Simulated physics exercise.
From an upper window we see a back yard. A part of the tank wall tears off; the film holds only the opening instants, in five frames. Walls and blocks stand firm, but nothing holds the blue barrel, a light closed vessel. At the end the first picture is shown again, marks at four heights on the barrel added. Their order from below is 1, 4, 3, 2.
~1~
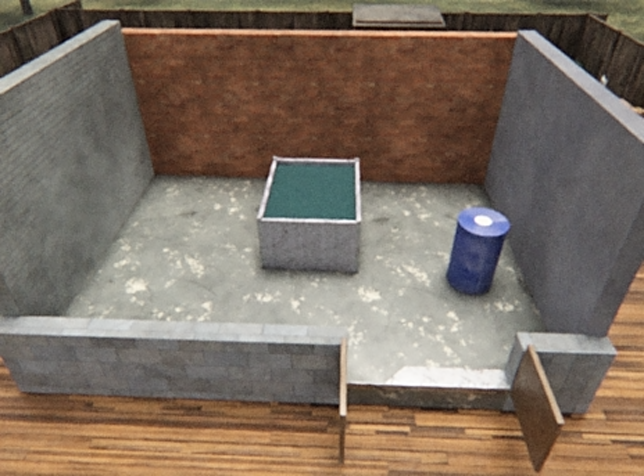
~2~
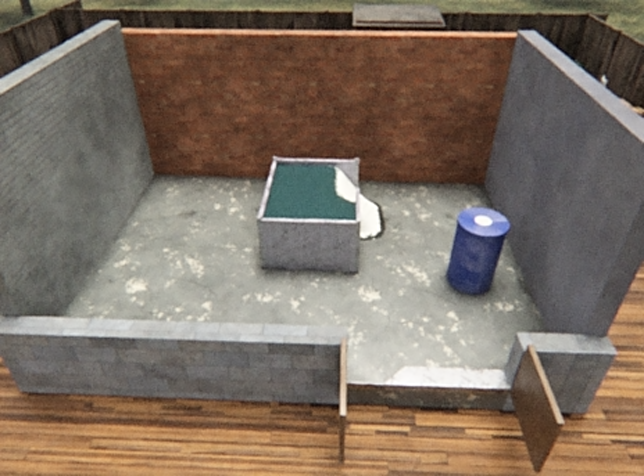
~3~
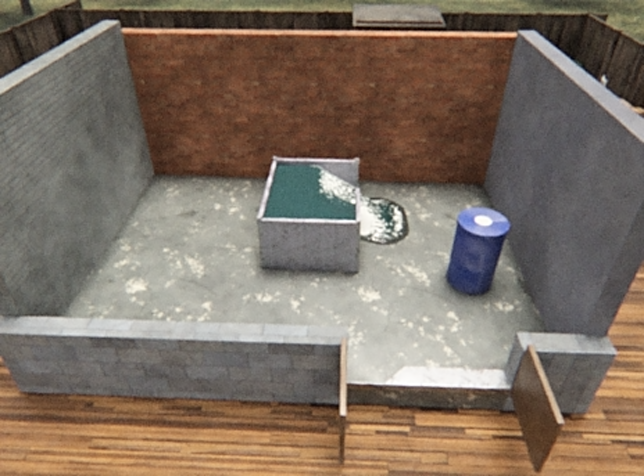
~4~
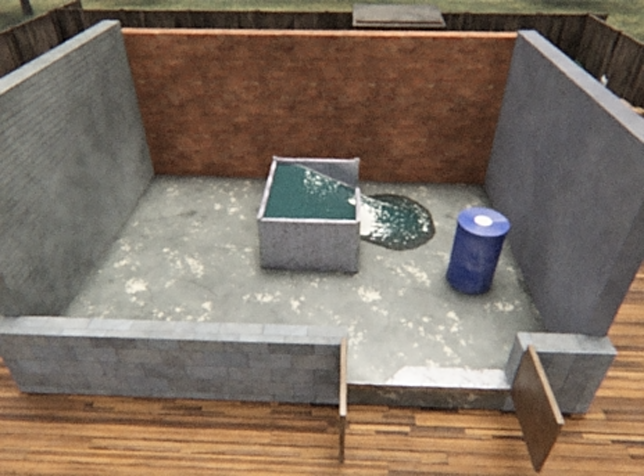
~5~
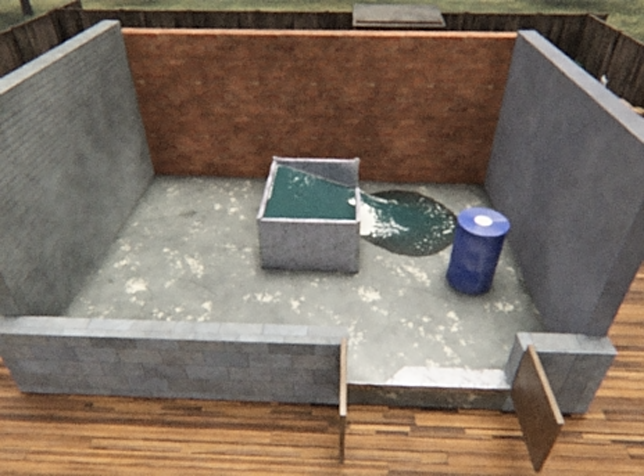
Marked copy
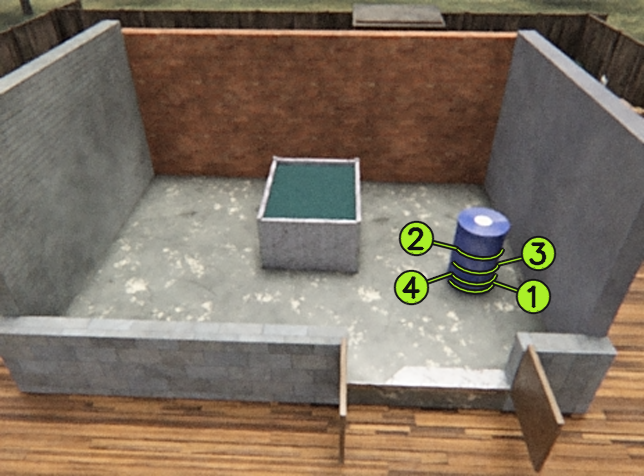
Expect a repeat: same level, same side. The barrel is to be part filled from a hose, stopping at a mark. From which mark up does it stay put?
Mark 3.
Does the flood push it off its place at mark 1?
Yes, it does.
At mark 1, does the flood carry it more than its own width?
Yes, clearly.
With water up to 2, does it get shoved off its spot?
No, not at all.
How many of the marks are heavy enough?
Two of the four.
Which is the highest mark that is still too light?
Mark 4.
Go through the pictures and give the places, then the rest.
Lid of the blue barrel at (482, 221); tank full, its middle at (313, 192); open gate at (431, 333).
Water covers 2 % of the ground, mostly out of sight from here.
Water covers 4 % of the ground and is seen nearest the barrel at (402, 233).
Water covers 6 % of the ground and is seen nearest the barrel at (421, 238).
Lid of the blue barrel at (482, 221); water covers 10 % of the ground and is seen nearest the barrel at (427, 250).
On the marked copy, 1 at (474, 292); 2 at (482, 258); 3 at (479, 273); 4 at (476, 284); from the bottom up 1, 4, 3, 2.
With 1, it is pushed about 3 times its own width away.
With 2, it does not move.
With 3, it does not move.
With 4, it is pushed about half its own width away.
